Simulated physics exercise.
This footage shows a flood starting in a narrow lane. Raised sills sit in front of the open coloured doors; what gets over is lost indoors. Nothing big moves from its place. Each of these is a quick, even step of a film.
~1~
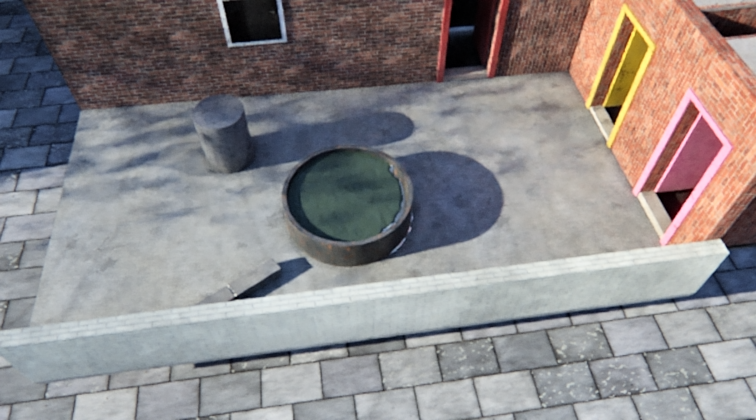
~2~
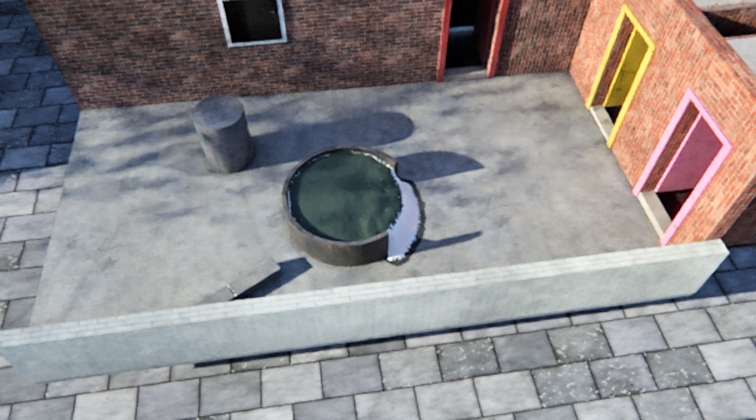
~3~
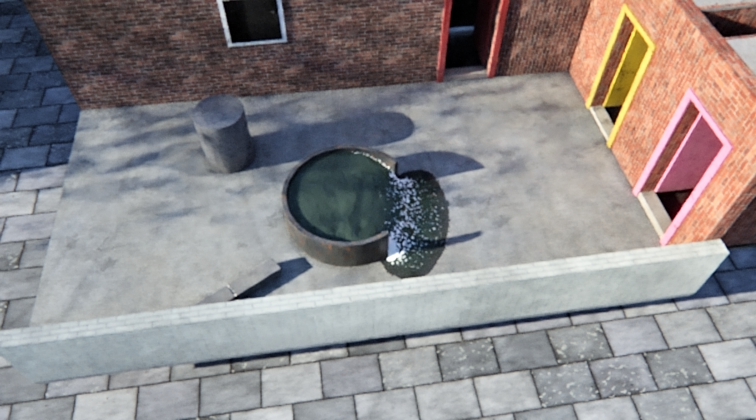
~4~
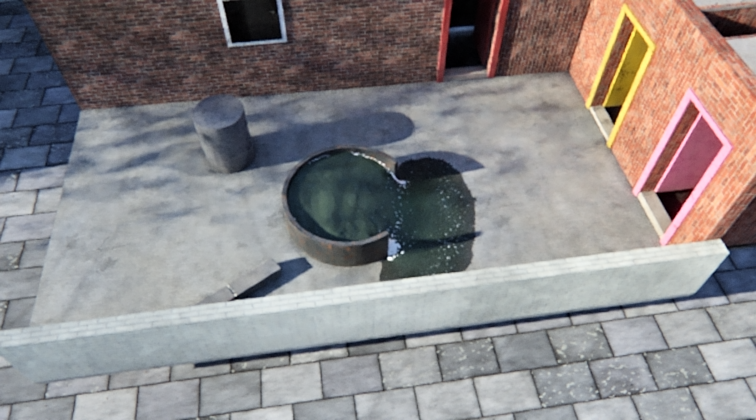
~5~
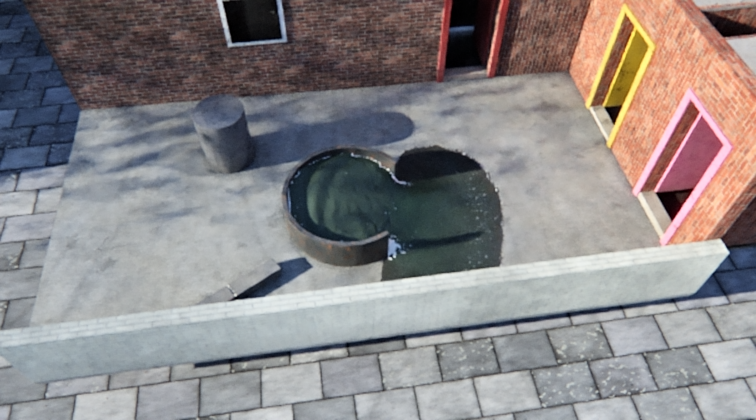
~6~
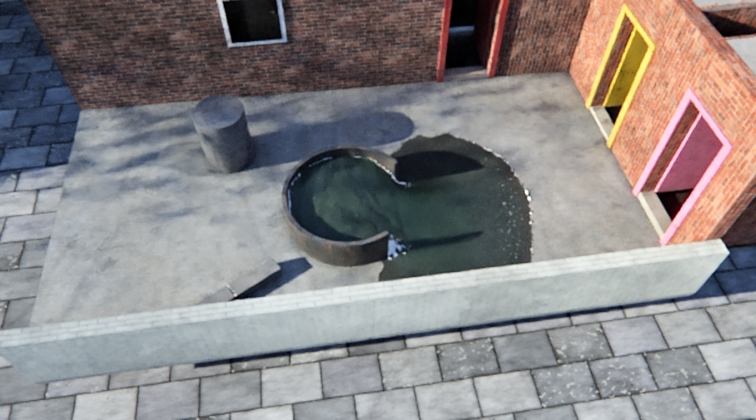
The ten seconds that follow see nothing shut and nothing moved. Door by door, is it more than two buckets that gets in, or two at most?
One by one: The red door will respect the limit; the yellow door will break the limit; the pink door will break the limit.
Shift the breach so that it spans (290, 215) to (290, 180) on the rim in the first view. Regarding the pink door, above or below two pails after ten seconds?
In that case the pink door never reaches it.
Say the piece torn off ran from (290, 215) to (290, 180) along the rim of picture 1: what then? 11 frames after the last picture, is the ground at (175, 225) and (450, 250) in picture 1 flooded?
Soaked, then untouched.
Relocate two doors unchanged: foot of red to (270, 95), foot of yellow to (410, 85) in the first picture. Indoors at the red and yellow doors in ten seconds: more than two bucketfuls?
From what I can tell, the red door remains within bounds; as for the yellow door, it remains within bounds.
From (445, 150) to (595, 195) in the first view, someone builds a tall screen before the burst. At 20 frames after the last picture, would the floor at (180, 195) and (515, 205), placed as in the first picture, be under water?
First spot parched, second spot submerged.
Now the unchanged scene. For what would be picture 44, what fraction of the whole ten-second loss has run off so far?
Something close to 80 percent by that point.
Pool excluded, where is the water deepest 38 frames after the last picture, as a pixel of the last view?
Somewhere near (581, 97).
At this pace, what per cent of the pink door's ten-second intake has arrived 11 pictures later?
My estimate is close to 5 per cent.
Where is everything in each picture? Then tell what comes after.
The first picture shows the pool at (348, 195) is whole and still.
In the second picture, the front is at a hidden place, out from the gap at (407, 213).
In the third picture, the front is at (410, 276), out from the gap at (407, 215).
In the fourth picture, the front is at a hidden place, out from the gap at (407, 215).
In the fifth picture, the front is at (467, 162), out from the gap at (407, 215).
In the sixth picture, water pours out at (407, 215) and has run to (494, 160).
A moment on, water covers 25 % of the floor; the red door not reached, the yellow door not reached, the pink door not reached.
Next, water covers 35 % of the floor; the red door not reached, the yellow door wet at the sill, nothing in, the pink door under two buckets in.
Then, water covers 35 % of the floor; the red door not reached, the yellow door under two buckets in, the pink door over two buckets in.
Later, water covers 40 % of the floor; the red door wet at the sill, nothing in, the yellow door over two buckets in, the pink door far over two buckets in.
In the end, water covers 55 % of the floor; the red door wet at the sill, nothing in, the yellow door over two buckets in, the pink door far over two buckets in.
